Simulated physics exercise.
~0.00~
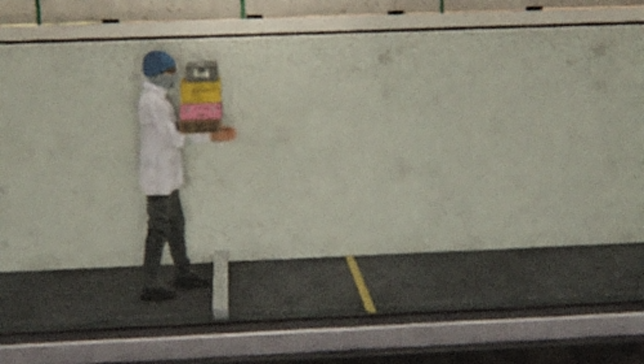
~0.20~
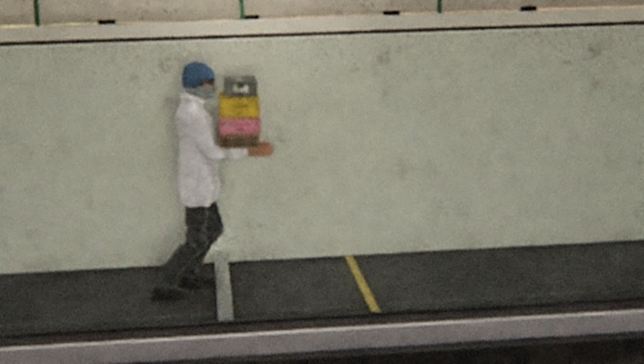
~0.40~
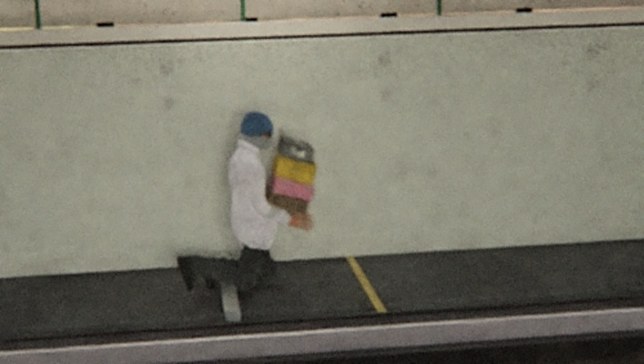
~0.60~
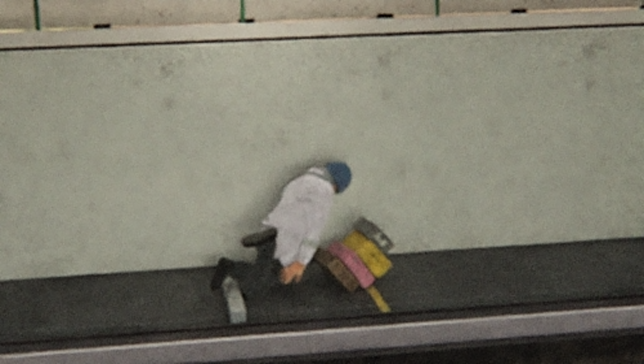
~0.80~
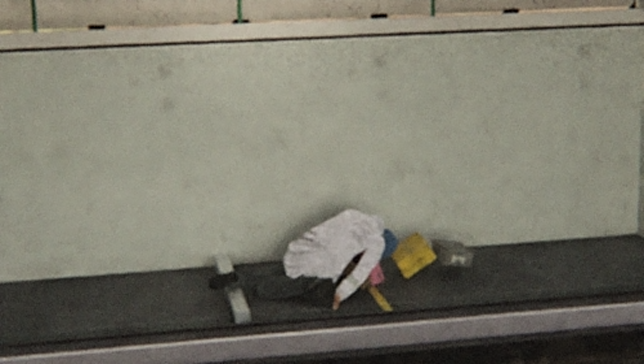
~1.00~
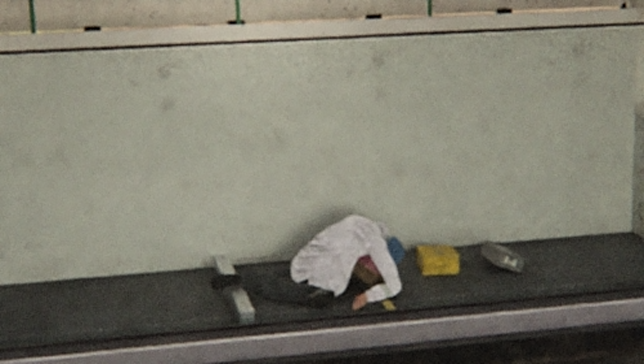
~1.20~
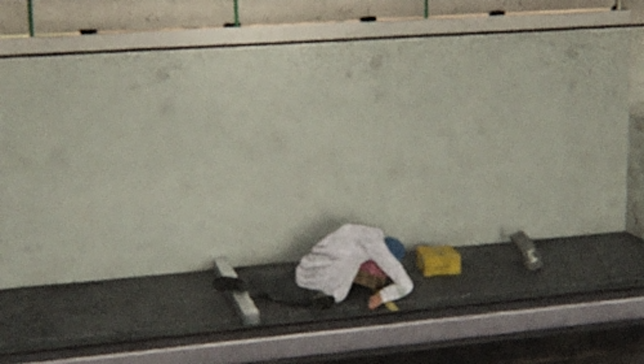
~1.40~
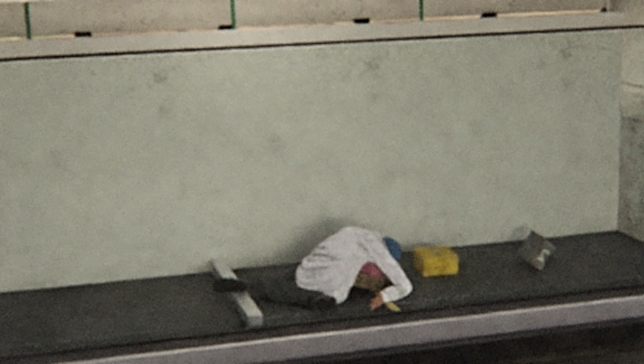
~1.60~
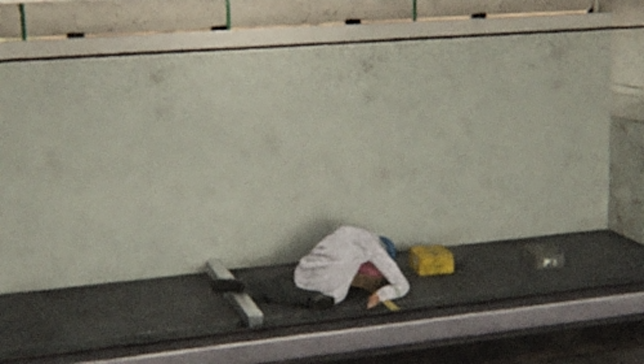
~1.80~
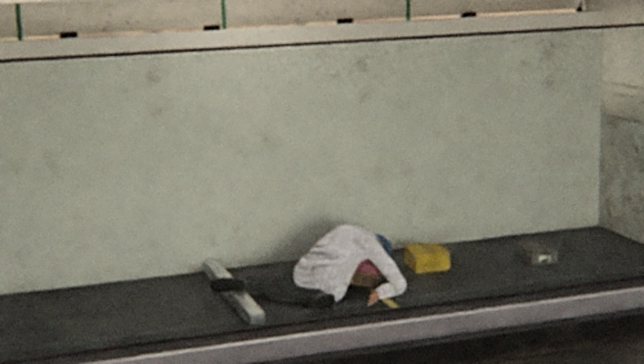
Person in white coat carrying stacked boxes trips over a low rail and falls forward, yellow and grey boxes tumbling right to rest.
